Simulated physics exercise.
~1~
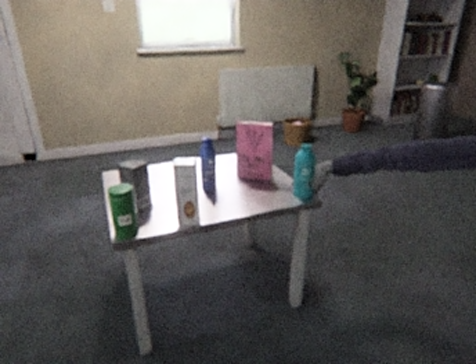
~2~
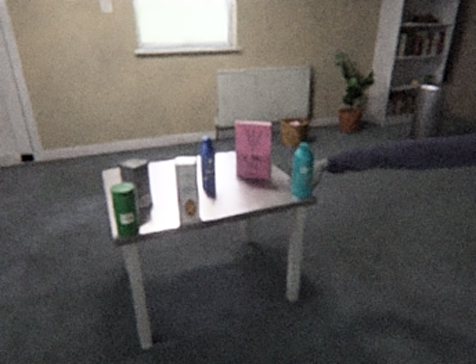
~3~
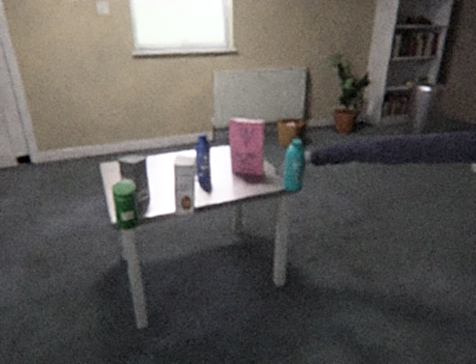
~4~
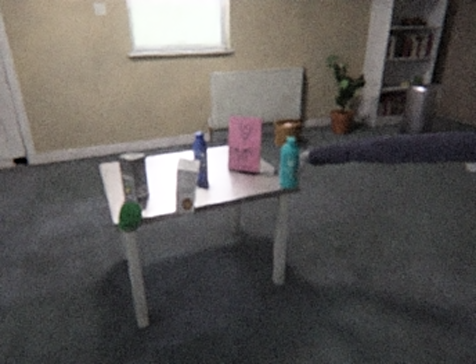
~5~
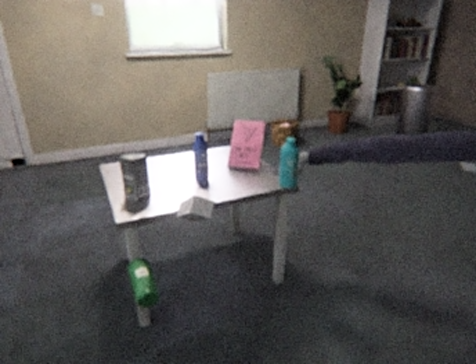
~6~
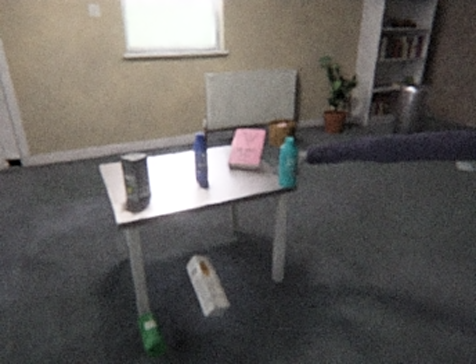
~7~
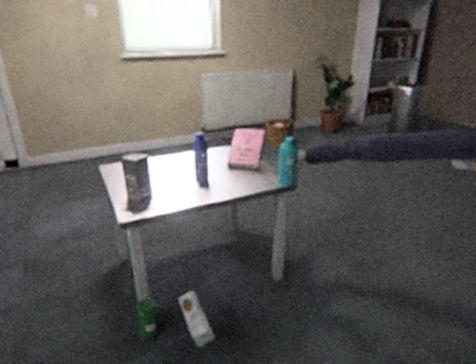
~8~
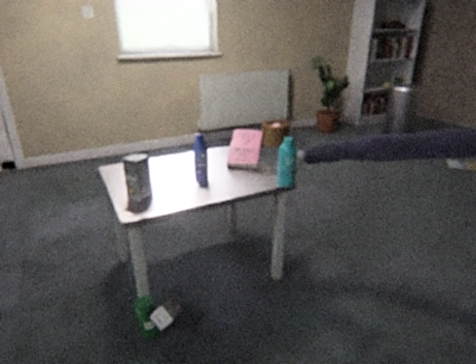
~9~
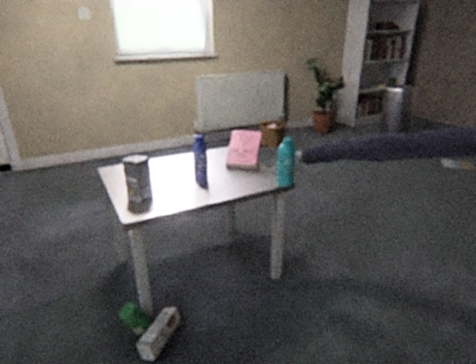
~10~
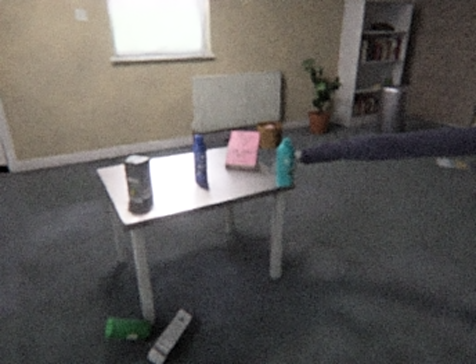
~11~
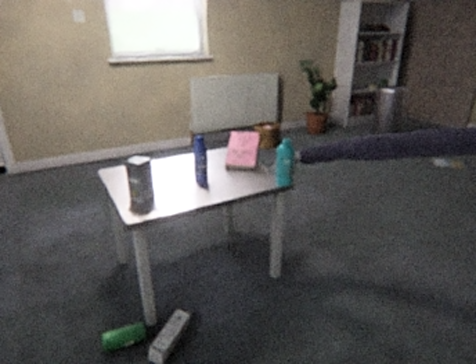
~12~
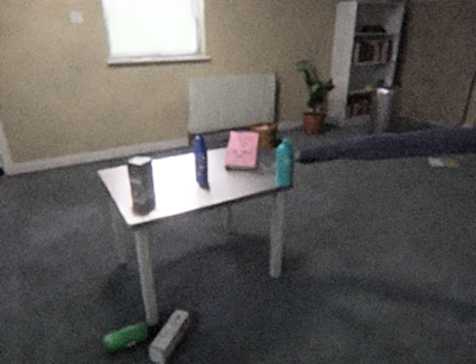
An arm reached in from the right and jolted a small table, sending the green jar and white carton over the near edge to the floor, while the pink book tipped back and the other things stayed standing on top.
